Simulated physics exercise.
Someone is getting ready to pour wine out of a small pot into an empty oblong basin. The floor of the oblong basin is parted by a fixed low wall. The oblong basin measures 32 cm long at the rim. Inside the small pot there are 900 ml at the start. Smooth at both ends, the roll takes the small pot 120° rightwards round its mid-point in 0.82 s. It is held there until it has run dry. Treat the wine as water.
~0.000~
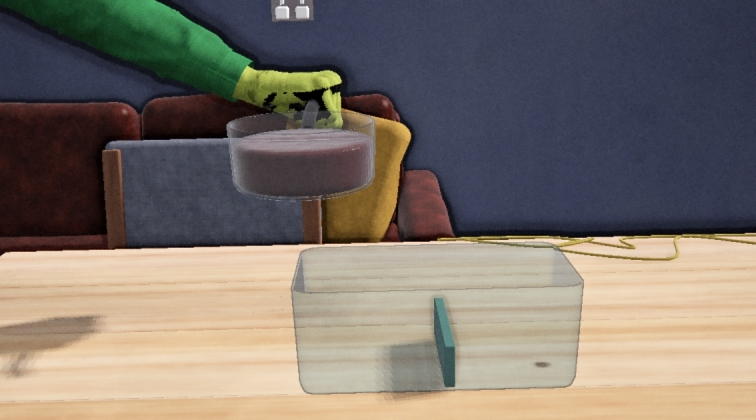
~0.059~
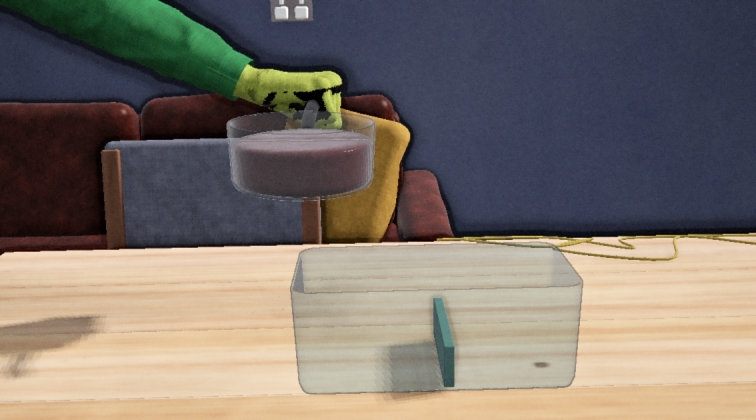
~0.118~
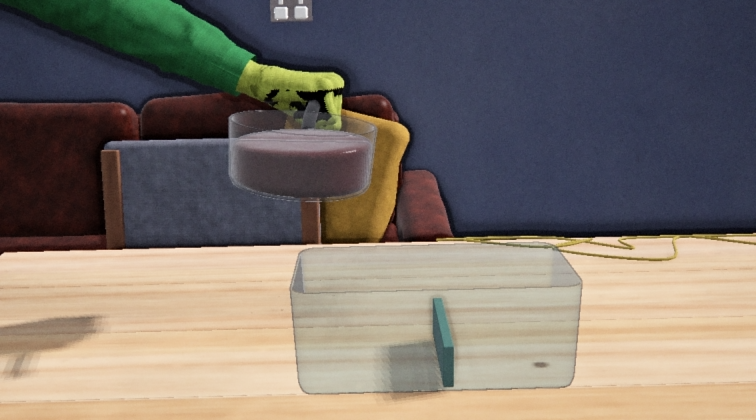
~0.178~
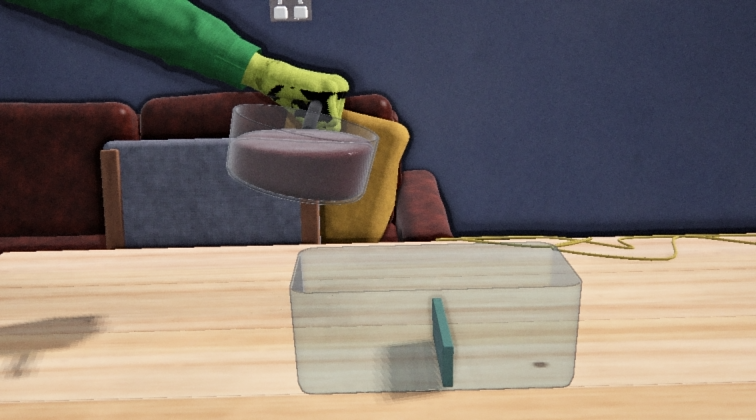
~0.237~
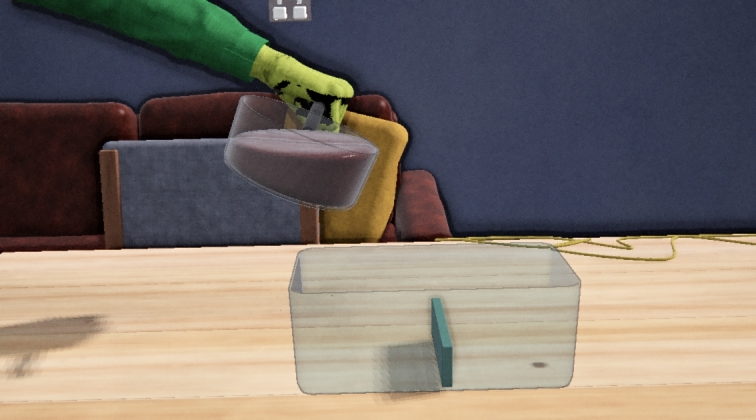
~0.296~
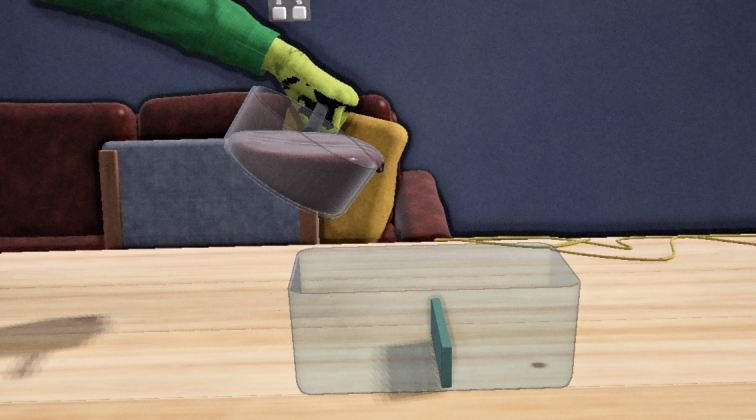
In a room with a dark blue wall and a dark red sofa holding a yellow cushion, a pale wooden tabletop is seen from the front by a still camera. A green-sleeved arm in a yellow-green glove holds a clear pot of purplish liquid above an empty see-through oblong basin with a teal upright panel. The hand rolls the pot steadily rightwards, and the liquid shifts towards its lowered right rim.
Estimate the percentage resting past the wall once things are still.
I would say roughly 16 percent.
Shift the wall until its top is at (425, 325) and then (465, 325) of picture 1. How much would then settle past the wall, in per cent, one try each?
I'd put it at about 40 per cent for the first and about 10 per cent for the second.
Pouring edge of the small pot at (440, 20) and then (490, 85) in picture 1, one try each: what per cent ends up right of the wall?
70 and 80 %.
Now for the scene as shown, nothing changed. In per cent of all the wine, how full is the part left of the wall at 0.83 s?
Roughly 74 in a hundred.
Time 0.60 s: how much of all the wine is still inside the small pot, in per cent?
Near 16 in a hundred.
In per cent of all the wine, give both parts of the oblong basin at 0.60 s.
Roughly 42 sits left and 12 sits right.
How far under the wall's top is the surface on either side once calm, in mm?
20 mm left, 44 mm right.
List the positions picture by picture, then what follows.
In the first picture, it leans 0°; its right rim is at (374, 122); the wine meets the walls at (234, 142) and (372, 138); the oblong basin's rim runs from (297, 271) to (569, 264); the wall's top is at (444, 322).
In the second picture, it leans 2°; its right rim is at (374, 124); the wine meets the walls at (234, 141) and (372, 139).
In the third picture, it leans 6°; its right rim is at (376, 130); the wine meets the walls at (234, 140) and (372, 141).
In the fourth picture, it leans 13°; its right rim is at (377, 139); the wine meets the walls at (233, 139) and (374, 143).
In the fifth picture, it leans 23°; its right rim is at (378, 152); the wine meets the walls at (231, 138) and (377, 145).
In the sixth picture, it leans 35°; its right rim is at (375, 168); the wine meets the walls at (230, 135) and (370, 155); 4 per cent is over the edge.
After 0.60 s the tilt is 100° and 16 per cent is still to pour, 42 is left of the wall and 11 right of it.
After 0.83 s the tilt is 120° and 1 per cent is still to pour, 73 is left of the wall and 14 right of it.
After 1.06 s the tilt is 120° and 0 per cent is still to pour, 78 is left of the wall and 15 right of it.
After 1.32 s the tilt is 120° and 0 per cent is still to pour, 78 is left of the wall and 16 right of it.
In the end 78 per cent lies left of the wall, 16 right of it and 6 outside.
